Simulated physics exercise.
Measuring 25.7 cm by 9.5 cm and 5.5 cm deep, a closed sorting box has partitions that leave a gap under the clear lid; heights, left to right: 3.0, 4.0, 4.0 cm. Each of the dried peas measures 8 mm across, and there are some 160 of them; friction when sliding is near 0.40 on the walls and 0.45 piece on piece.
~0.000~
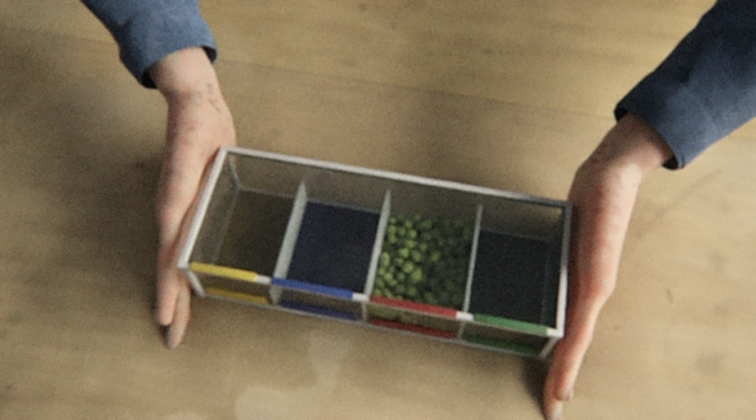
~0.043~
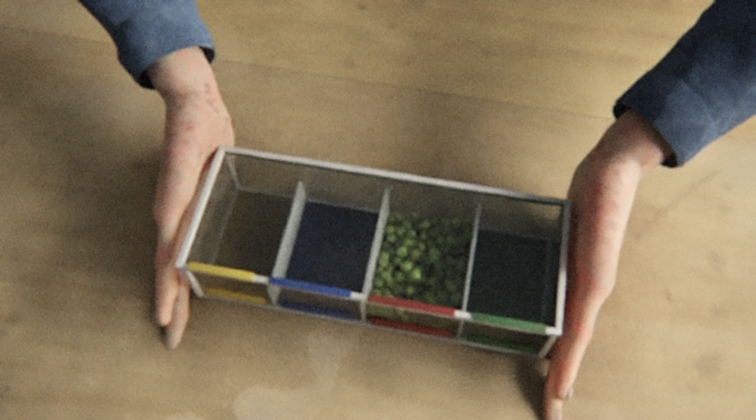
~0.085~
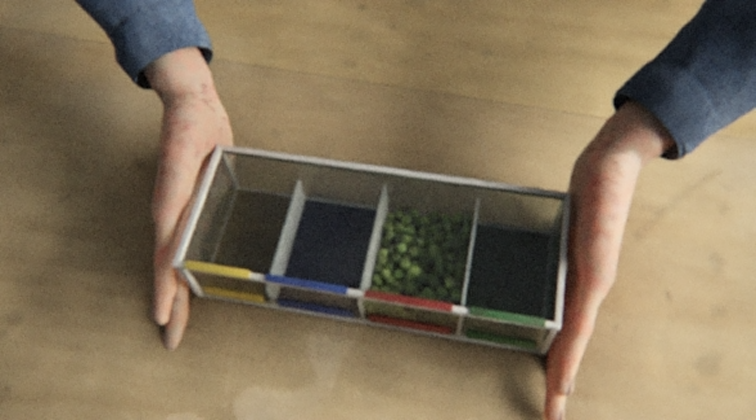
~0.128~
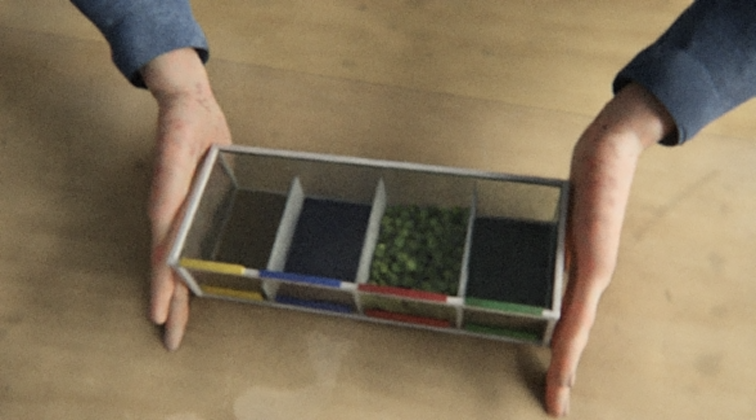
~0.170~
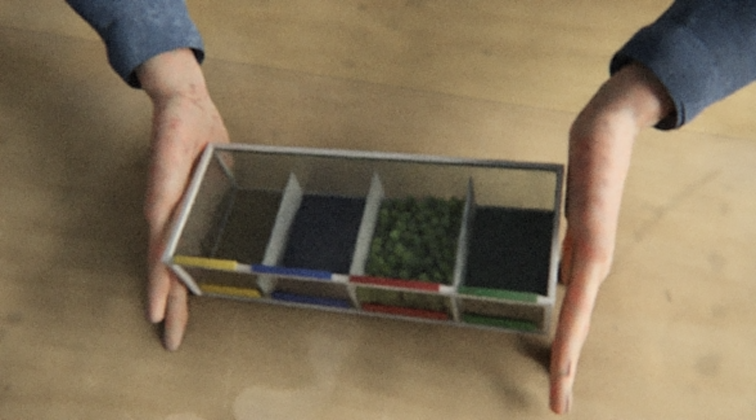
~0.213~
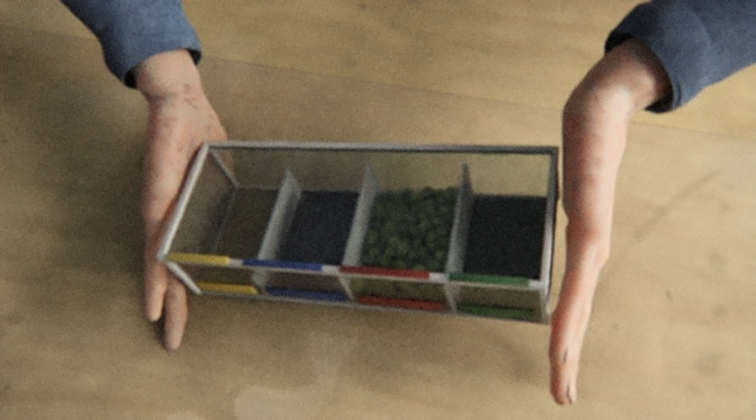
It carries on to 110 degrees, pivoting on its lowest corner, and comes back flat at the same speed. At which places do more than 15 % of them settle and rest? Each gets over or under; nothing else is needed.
Outcome: Red compartment: Qualifies. Blue compartment: Does not qualify. Green compartment: Does not qualify. Yellow compartment: Qualifies.
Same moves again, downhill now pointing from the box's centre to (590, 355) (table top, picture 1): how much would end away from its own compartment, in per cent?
40 %.
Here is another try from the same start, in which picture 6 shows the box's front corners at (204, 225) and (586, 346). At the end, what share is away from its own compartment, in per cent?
My guess is close to 30 per cent.
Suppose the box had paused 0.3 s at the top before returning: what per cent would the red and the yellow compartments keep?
Then red keeps 60% and yellow keeps 35%.
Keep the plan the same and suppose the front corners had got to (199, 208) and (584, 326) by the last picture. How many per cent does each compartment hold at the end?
Red = 60 %, blue = 0 %, green = 40 %, yellow = 0 %.
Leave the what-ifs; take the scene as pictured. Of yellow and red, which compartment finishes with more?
That would be the red compartment.
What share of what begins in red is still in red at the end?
It works out to near 60 percent.
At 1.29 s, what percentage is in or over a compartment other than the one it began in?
Reading: Close to 25 %.
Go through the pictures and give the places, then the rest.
Box tilt 0 degrees, front corners at (185, 264) and (556, 331); red 100 %, in the first picture.
Box tilt 1 degrees, front corners at (183, 264) and (555, 330), in the second picture.
Box tilt 3 degrees, front corners at (180, 262) and (554, 323), in the third picture.
Box tilt 6 degrees, front corners at (176, 260) and (552, 312), lowest corner left back, in the fourth picture.
Box tilt 10 degrees, front corners at (170, 258) and (547, 299), lowest corner left back, in the fifth picture.
Box tilt 14 degrees, front corners at (165, 255) and (540, 283), lowest corner left back; red 100 %. Its pace works out near 95 degrees a second, in the sixth picture.
After 1.29 s, tilt 110 degrees; red 75 %, blue 15 %, yellow 10 %.
Then, at 2.02 s, tilt 50 degrees; red 60 %, blue 5 %, yellow 35 %.
After 2.77 s, tilt 0 degrees; red 60 %, blue 5 %, yellow 35 %.
By 3.4 s all is still; red 60 %, blue 5 %, green 0 %, yellow 35 %.
